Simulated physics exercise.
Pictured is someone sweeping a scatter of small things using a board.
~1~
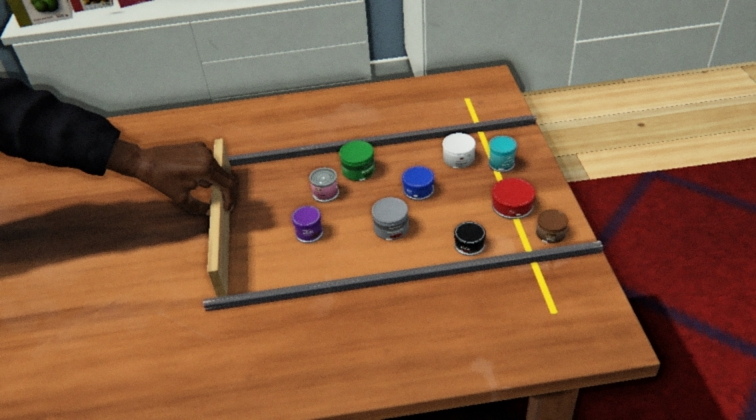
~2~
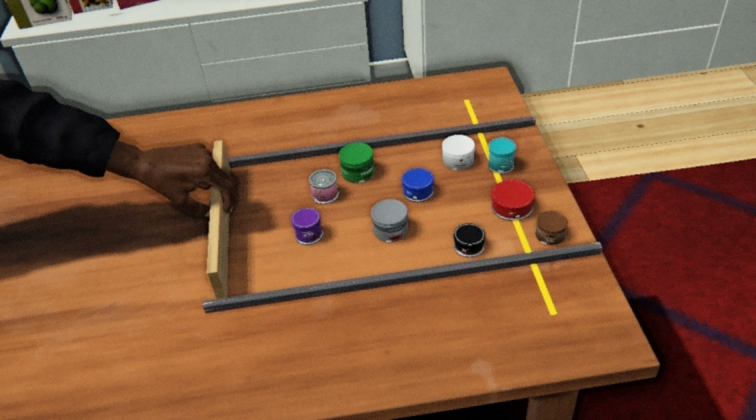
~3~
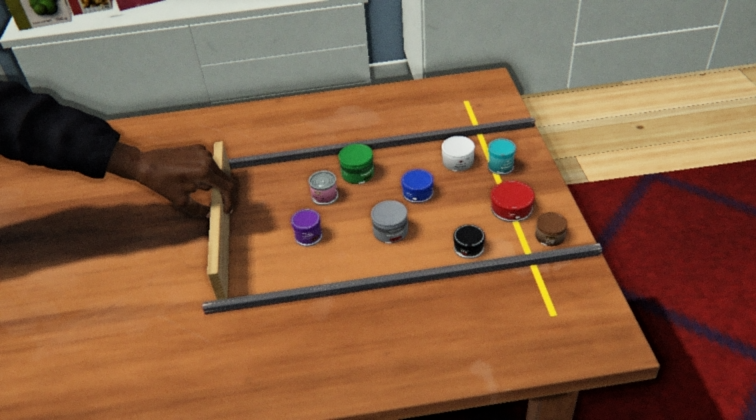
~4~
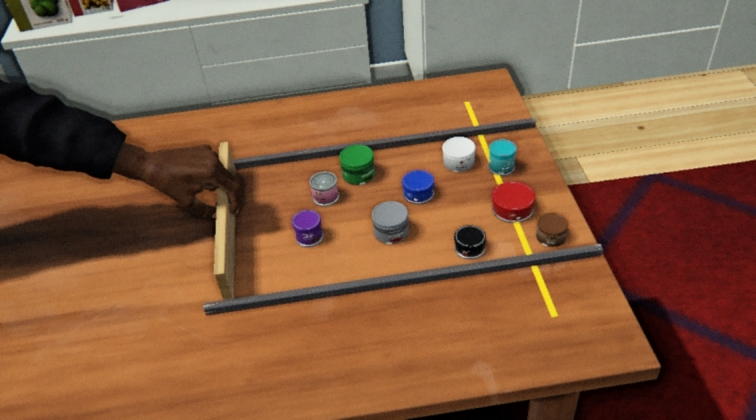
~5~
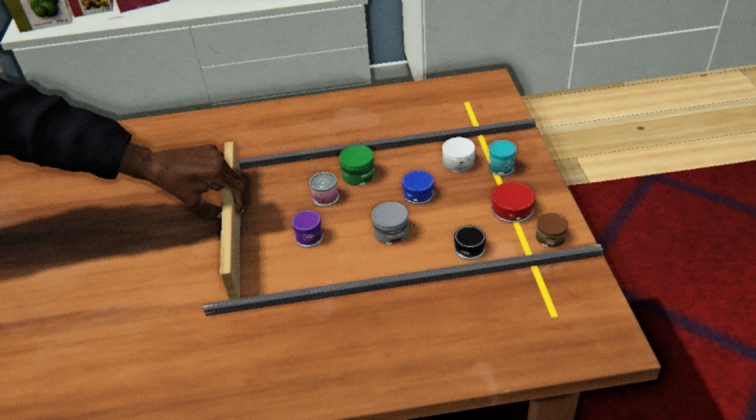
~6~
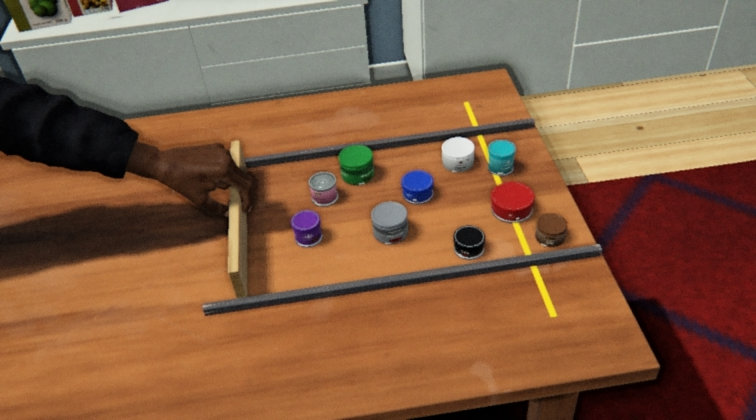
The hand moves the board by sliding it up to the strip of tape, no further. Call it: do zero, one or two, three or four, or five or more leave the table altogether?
Zero.
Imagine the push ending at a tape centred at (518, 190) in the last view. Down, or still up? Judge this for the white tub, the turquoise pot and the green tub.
The white tub is no longer there; as for the turquoise pot, it is still there; and the green tub is still there.
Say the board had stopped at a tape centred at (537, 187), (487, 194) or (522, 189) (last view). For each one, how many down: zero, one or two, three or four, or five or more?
Lab note - count at each position: Either three or four; none; either one or two.
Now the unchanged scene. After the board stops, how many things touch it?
Result: 4 in all.
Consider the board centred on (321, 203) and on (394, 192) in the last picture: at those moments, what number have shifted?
Tally: 2; 5.
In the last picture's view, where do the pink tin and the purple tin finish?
The pink tin at (507, 162), the purple tin at (523, 196).
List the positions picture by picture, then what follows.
In the first frame, brown tub (552, 226); turquoise pot (502, 154); red tin (513, 199); board (221, 213); tape (504, 188).
In the second frame, turquoise pot (502, 156); blue pot (418, 185).
In the third frame, red tin (512, 201); white tub (458, 154).
In the fourth frame, brown tub (552, 230); black tin (470, 242).
In the fifth frame, turquoise pot (502, 158); green tub (357, 165).
In the sixth frame, brown tub (551, 230); turquoise pot (501, 158); red tin (512, 202); board (239, 214); tape (503, 192).
Soon after, none off yet; brown tub at rest near (551, 230); turquoise pot at rest near (501, 158); red tin at rest near (512, 202).
After that, none off yet; brown tub at rest near (551, 230); turquoise pot displaced a little near (516, 159); red tin moving near (519, 199).
In the end, the number that fall off is zero.
